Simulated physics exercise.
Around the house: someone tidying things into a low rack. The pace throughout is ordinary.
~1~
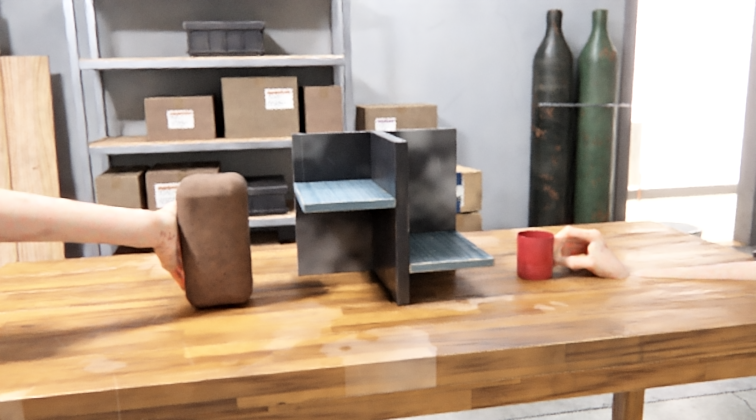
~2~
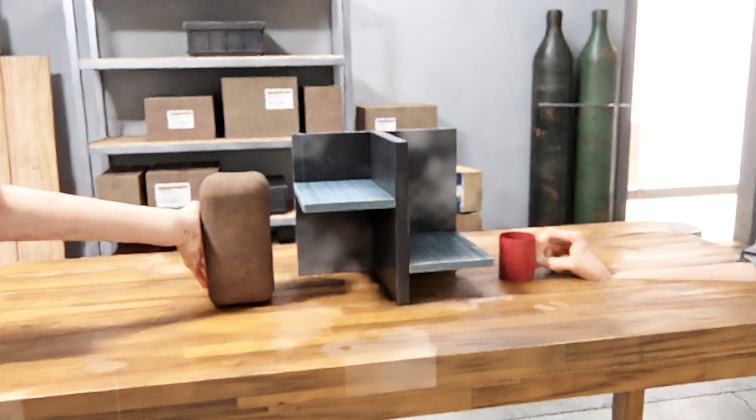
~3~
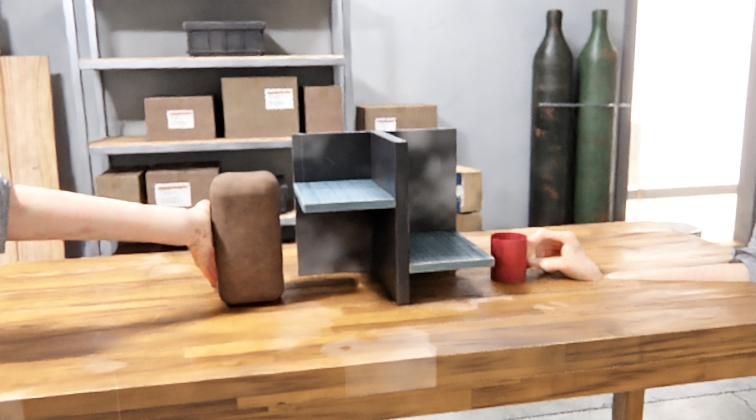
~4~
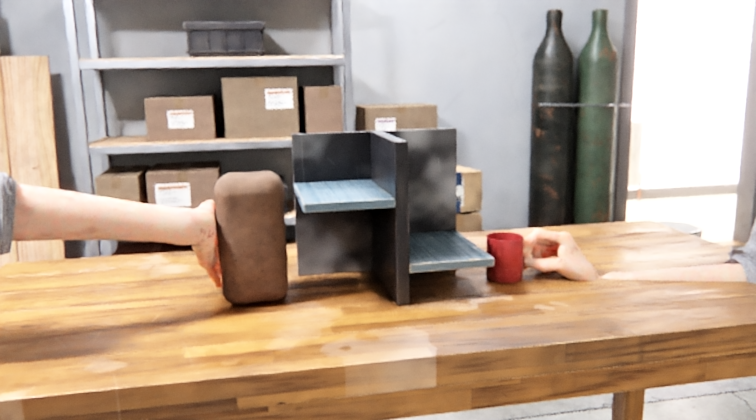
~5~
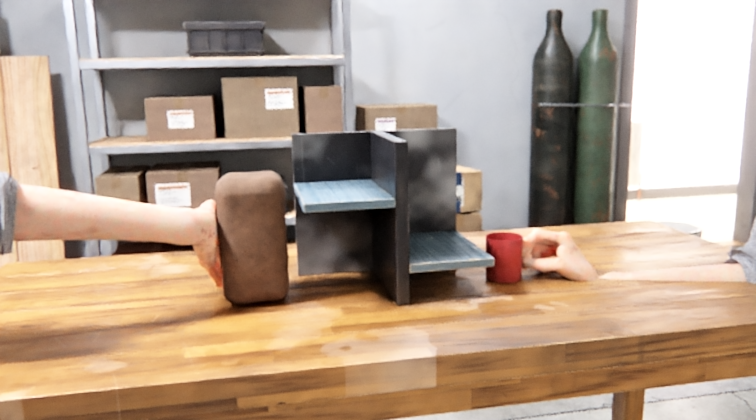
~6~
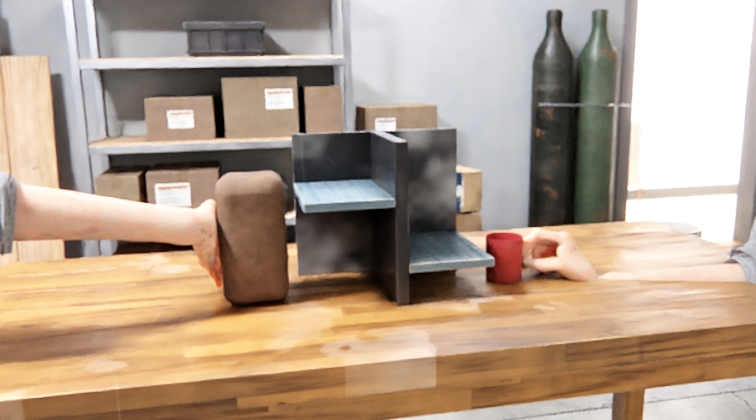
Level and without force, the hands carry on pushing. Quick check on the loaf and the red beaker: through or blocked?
My prediction: The loaf never gets under; the red beaker never gets under.
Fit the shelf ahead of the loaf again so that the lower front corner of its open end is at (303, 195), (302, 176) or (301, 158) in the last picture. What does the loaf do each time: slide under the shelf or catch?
Well, in order it is held back, then it passes beneath, and then it passes beneath.
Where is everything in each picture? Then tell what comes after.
In the first picture, hands sliding the things forward; loaf (216, 239); red beaker (535, 255); shelf (388, 212).
In the second picture, hands sliding the things forward; red beaker (517, 256); shelf (388, 212).
In the third picture, hands sliding the things forward; loaf (248, 237); shelf (388, 212).
In the fourth picture, hands sliding the things forward; red beaker (505, 257); shelf (388, 212).
In the fifth picture, hands sliding the things forward; loaf (253, 237); shelf (388, 212).
In the sixth picture, hands sliding the things forward; loaf (253, 237); red beaker (504, 257); shelf (388, 212).
Then, 0.22 s later than the last frame, loaf sliding up to the opening near (262, 236); red beaker sliding up to the opening near (497, 258).
When it is over, the loaf is too tall, near (266, 236); the red beaker is too tall, near (492, 258).
